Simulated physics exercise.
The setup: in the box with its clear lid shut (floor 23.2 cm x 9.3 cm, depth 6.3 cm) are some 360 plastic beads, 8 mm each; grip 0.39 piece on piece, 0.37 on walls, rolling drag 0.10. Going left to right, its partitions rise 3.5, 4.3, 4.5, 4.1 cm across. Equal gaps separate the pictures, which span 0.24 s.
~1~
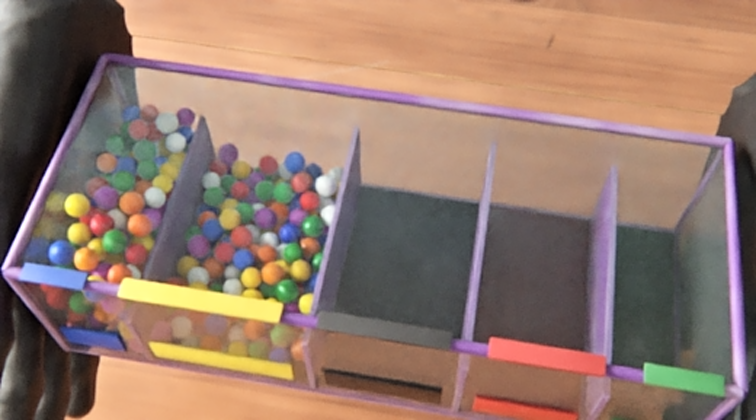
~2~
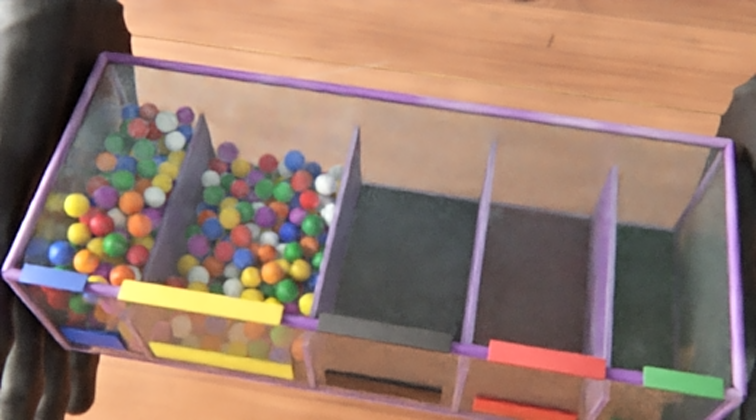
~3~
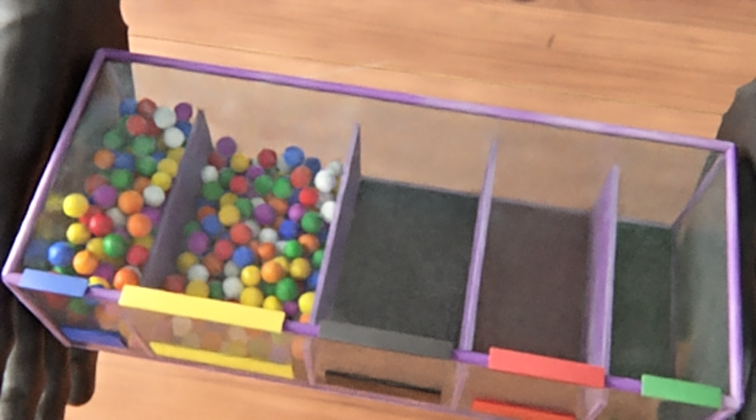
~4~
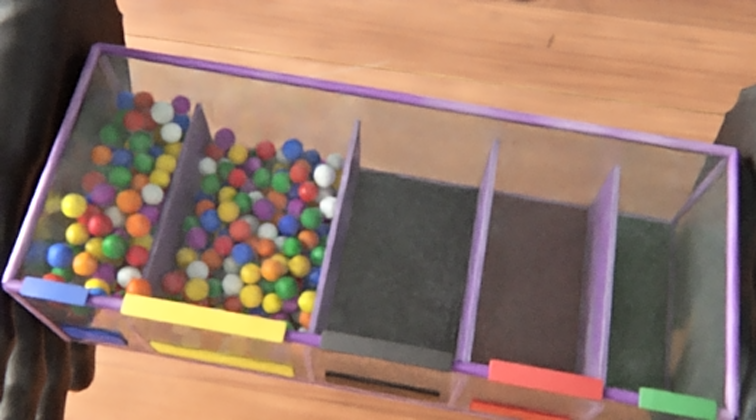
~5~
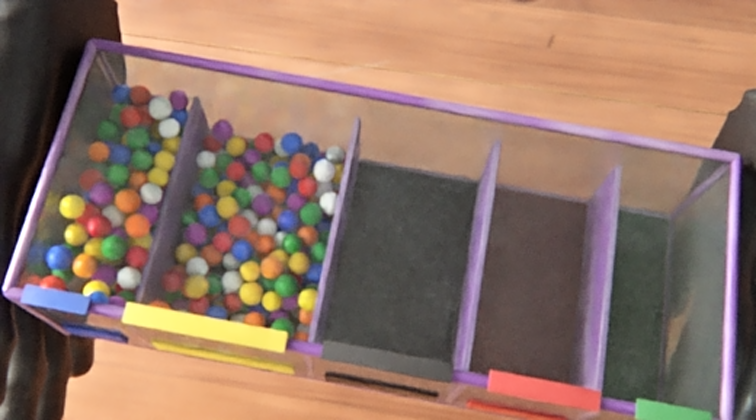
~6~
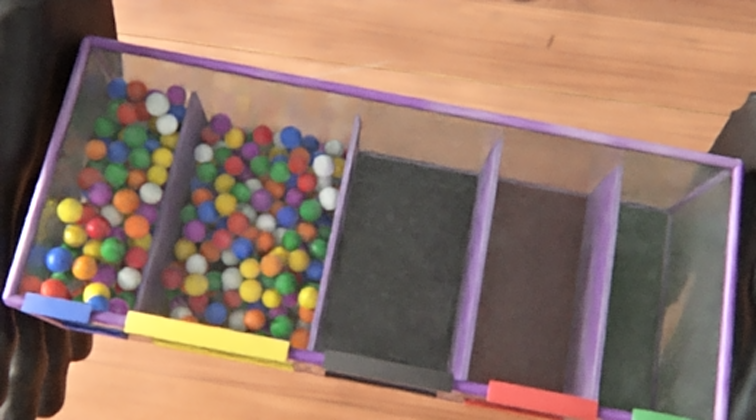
Above a wooden surface, dark hands hold a clear, purple-edged box by its ends, with many colourful beads filling the two leftmost compartments and the other three empty. The box gradually tilts toward its front side, showing more of its floor, while the beads shift slightly within their compartments.
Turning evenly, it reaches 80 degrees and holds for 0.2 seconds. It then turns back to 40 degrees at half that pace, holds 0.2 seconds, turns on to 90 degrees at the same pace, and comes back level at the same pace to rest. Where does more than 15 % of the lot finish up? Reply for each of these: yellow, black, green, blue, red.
Yellow: More; black: Not more; green: Not more; blue: More; red: Not more.
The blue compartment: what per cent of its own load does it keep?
It comes to around 60 per cent.
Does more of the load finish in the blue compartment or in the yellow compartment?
The bigger part winds up in the yellow compartment.
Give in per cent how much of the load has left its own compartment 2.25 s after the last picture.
At that moment, I'd say around 20 percent.
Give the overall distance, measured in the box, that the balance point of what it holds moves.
I'd say close to 2.0 centimetres in total.
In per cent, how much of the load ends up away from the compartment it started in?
Roughly 20 percent.
Then, 1.23 s after the last picture, tilt 70 degrees; yellow 60 %, black 5 %, blue 40 %; middle of all pieces near (198, 258).
Then, 2.25 s after the last picture, tilt 43 degrees; yellow 60 %, black 5 %, blue 35 %; middle of all pieces near (201, 266).
Then, 3.19 s after the last picture, tilt 62 degrees; yellow 60 %, black 5 %, blue 35 %; middle of all pieces near (200, 265).
Then, 4.08 s after the last picture, tilt 0 degrees; yellow 60 %, black 5 %, blue 35 %; middle of all pieces near (209, 282).
In the end, yellow 60 %, black 5 %, green 0 %, blue 35 %, red 0 %.
